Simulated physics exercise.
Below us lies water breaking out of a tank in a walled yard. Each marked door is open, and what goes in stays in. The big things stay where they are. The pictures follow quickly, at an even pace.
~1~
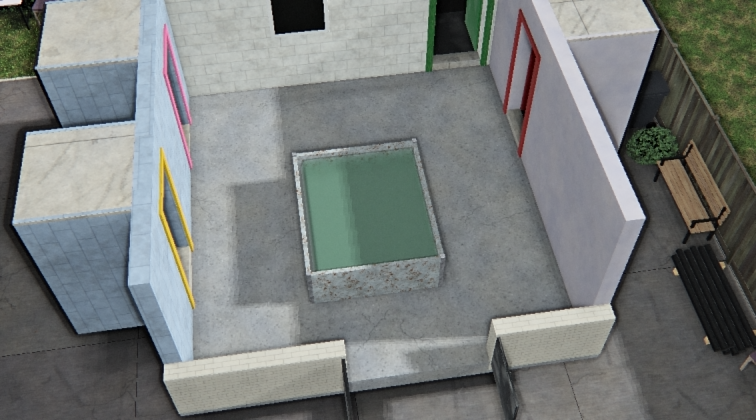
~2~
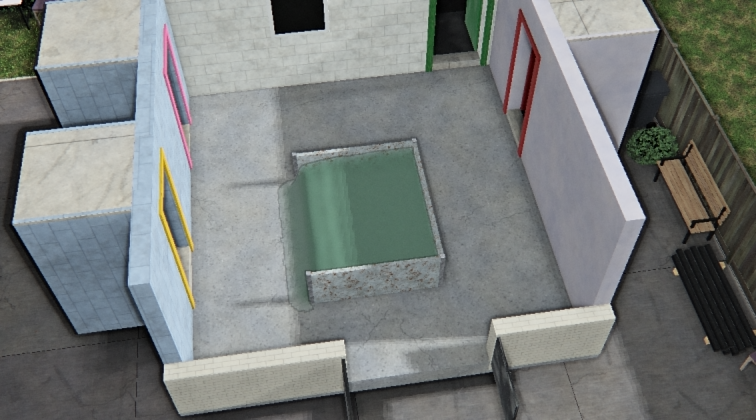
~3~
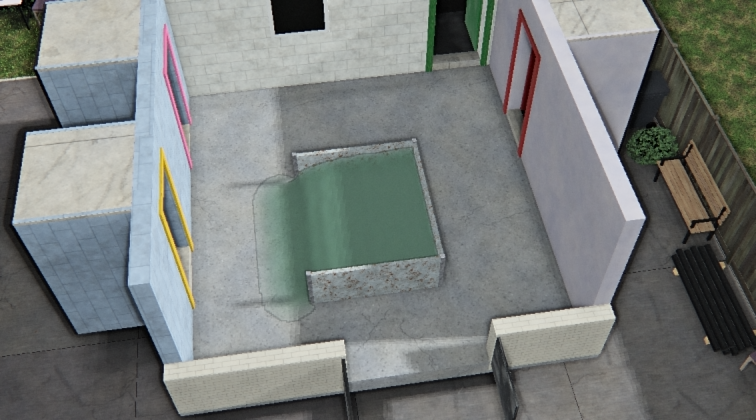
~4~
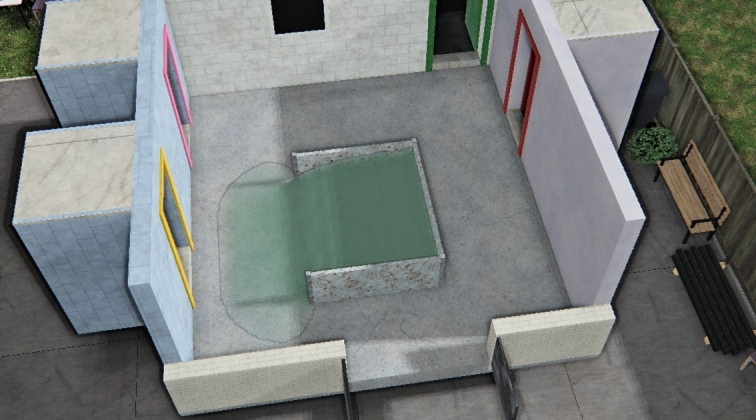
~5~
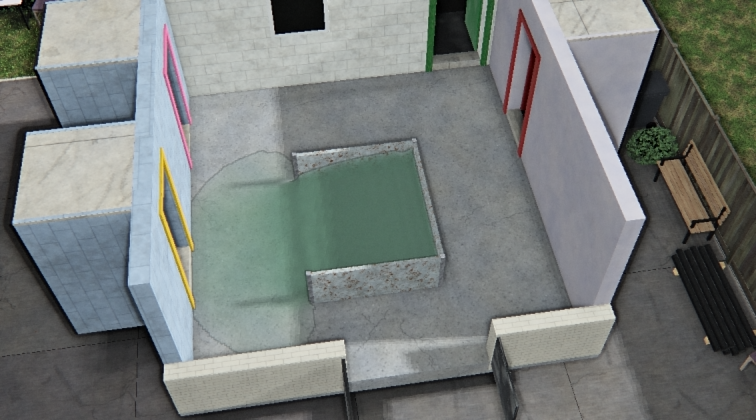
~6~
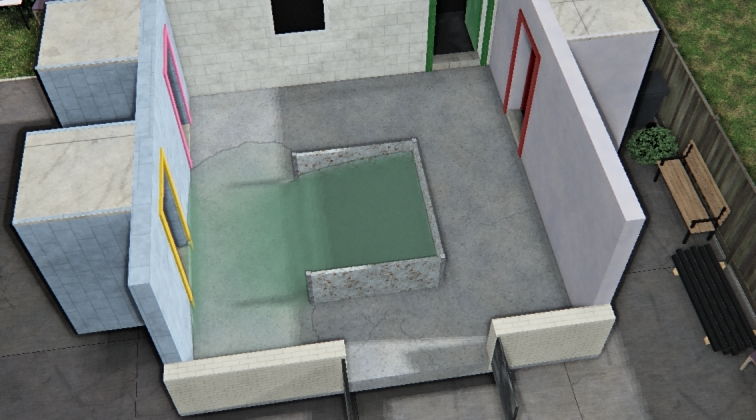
Green water pouring out of the open left side of a stone tank and spreading across the grey floor of a walled yard.
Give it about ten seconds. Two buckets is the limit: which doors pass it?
The green door admits no more than that; the yellow door lets in a lot; the pink door lets in a lot; the red door admits no more than that.
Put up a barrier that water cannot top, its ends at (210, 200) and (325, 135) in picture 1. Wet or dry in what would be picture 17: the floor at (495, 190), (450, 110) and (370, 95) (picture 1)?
In turn: Free of water, dry, dry.
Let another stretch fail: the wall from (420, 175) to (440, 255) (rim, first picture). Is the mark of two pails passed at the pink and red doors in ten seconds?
Then: Pink door lets more in; red door lets less in.
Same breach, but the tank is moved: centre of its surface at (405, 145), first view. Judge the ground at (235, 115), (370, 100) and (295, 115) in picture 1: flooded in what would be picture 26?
In turn: Covered, free of water, under water.
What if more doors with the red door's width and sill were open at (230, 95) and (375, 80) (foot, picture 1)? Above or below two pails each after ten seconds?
In that order: Is over, is under.
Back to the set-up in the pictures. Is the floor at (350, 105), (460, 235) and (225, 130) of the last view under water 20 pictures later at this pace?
In that order: Wet, free of water, under water.
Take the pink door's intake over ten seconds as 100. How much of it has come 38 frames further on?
Near 80 in a hundred.
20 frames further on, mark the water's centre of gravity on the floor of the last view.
At about (286, 235).
A moment on, water covers 30 % of the floor; the green door not reached, the yellow door far over two buckets in, the pink door under two buckets in, the red door not reached.
Next, water covers 35 % of the floor; the green door not reached, the yellow door far over two buckets in, the pink door over two buckets in, the red door not reached.
Then, water covers 65 % of the floor; the green door not reached, the yellow door far over two buckets in, the pink door over two buckets in, the red door not reached.
Later, water covers 95 % of the floor; the green door wet at the sill, nothing in, the yellow door far over two buckets in, the pink door over two buckets in, the red door wet at the sill, nothing in.
In the end, water covers 100 % of the floor; the green door wet at the sill, nothing in, the yellow door far over two buckets in, the pink door far over two buckets in, the red door wet at the sill, nothing in.
